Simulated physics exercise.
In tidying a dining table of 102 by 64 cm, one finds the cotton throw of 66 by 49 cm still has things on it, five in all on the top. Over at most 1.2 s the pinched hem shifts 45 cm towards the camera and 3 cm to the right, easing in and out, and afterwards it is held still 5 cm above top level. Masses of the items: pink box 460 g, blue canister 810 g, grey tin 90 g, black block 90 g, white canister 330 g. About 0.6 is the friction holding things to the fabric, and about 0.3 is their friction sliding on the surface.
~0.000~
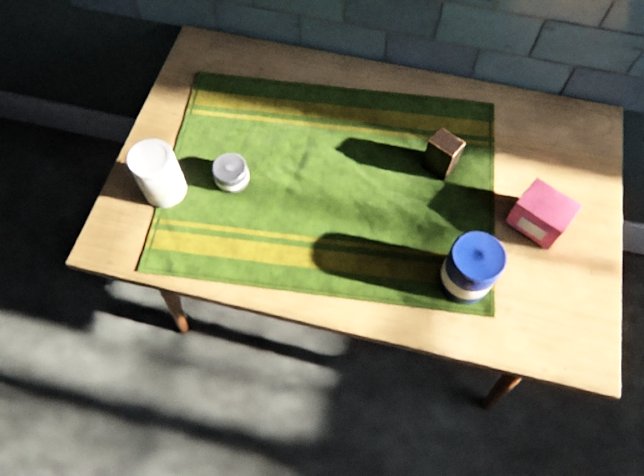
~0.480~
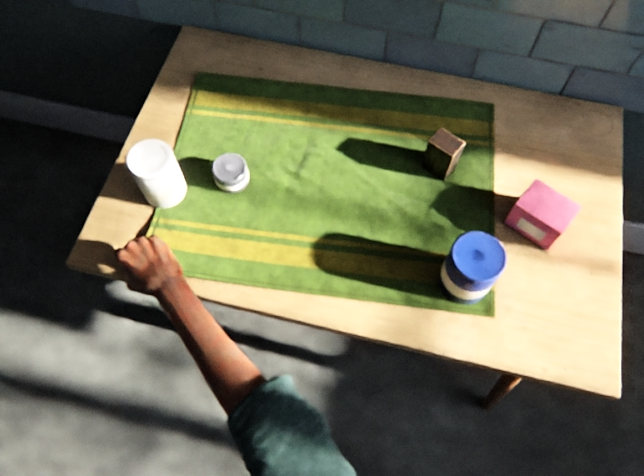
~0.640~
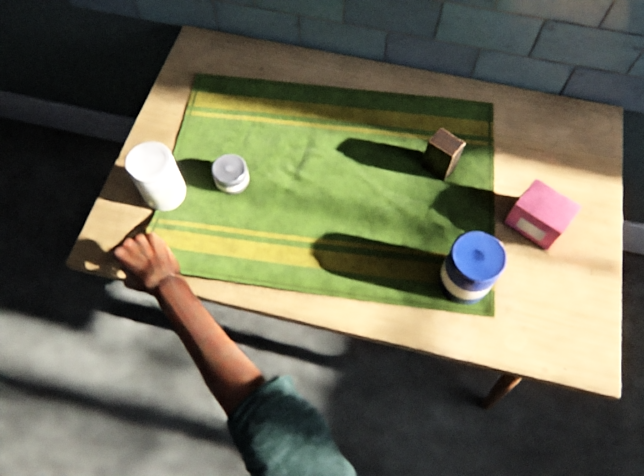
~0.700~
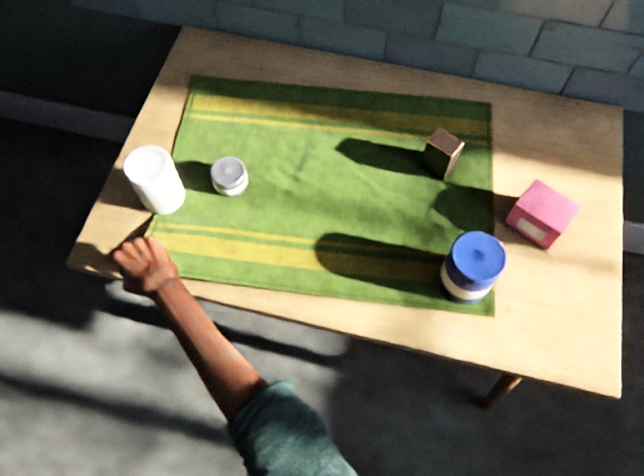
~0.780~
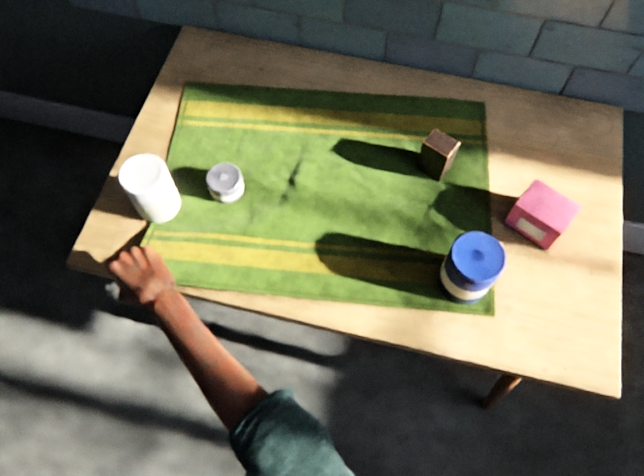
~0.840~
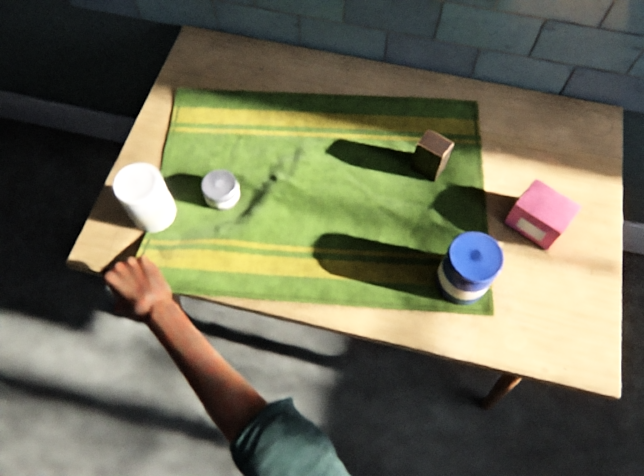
At first, a green striped cloth lies on a wooden table with canisters, a tin and a dark block on it, a pink box beside it. An arm reaches in and grips the near left corner, then drags it slightly nearer and left, the white canister, tin and block riding along.
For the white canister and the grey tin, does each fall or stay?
My guess is the white canister ends up off the surface; my guess is the grey tin ends up off the surface.
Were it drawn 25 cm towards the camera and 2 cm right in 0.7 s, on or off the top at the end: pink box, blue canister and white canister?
Outcome: Pink box is still there; blue canister is still there; white canister leaves the top.
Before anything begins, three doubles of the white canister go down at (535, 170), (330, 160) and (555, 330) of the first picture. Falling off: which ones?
Respectively, the copies end as follows: Still in place, gone from the top, still in place.
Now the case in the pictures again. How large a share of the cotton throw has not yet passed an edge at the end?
Share within the edges: Approx. 20 %.
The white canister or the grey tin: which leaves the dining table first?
White.
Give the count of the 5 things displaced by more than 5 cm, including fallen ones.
So we're at 4.
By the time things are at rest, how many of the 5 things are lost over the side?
3.
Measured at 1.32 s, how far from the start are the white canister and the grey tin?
About: White canister off the top, grey tin 30 cm.
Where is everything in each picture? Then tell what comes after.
Shows, white canister (150, 157); grey tin (229, 167); cotton throw corners (138, 272) (199, 72) (494, 104) (494, 317), in the first picture.
Shows, cotton throw corners (198, 73) (494, 104); grip (135, 268), in the second picture.
Shows, white canister (149, 160); cotton throw corners (197, 74) (493, 104); grip (133, 266), in the third picture.
Shows, white canister (147, 164); grey tin (228, 171); cotton throw corners (195, 76) (491, 103); grip (131, 270), in the fourth picture.
Shows, white canister (142, 173); black block (441, 142); grey tin (224, 177); cotton throw corners (187, 82) (485, 102); grip (128, 279), in the fifth picture.
Shows, white canister (137, 182); grey tin (219, 184); cotton throw corners (178, 89) (477, 101) (494, 316); grip (124, 289), in the sixth picture.
By 1.1 s, 90 % of the cotton throw is still over the top; white canister 18 cm off its start, grey tin 15 cm off its start, black block 10 cm off its start.
By 1.3 s, 65 % of the cotton throw is still over the top; white canister over the edge, grey tin 32 cm off its start, black block 24 cm off its start.
By 1.6 s, 30 % of the cotton throw is still over the top; white canister over the edge, grey tin over the edge, black block 40 cm off its start at (257, 232).
By 1.8 s, 25 % of the cotton throw is still over the top; grey tin over the edge, white canister over the edge, black block 44 cm off its start.
By 3.4 s, 20 % of the cotton throw is still over the top; grey tin over the edge, white canister over the edge, blue canister over the edge, black block 46 cm off its start at (232, 258).
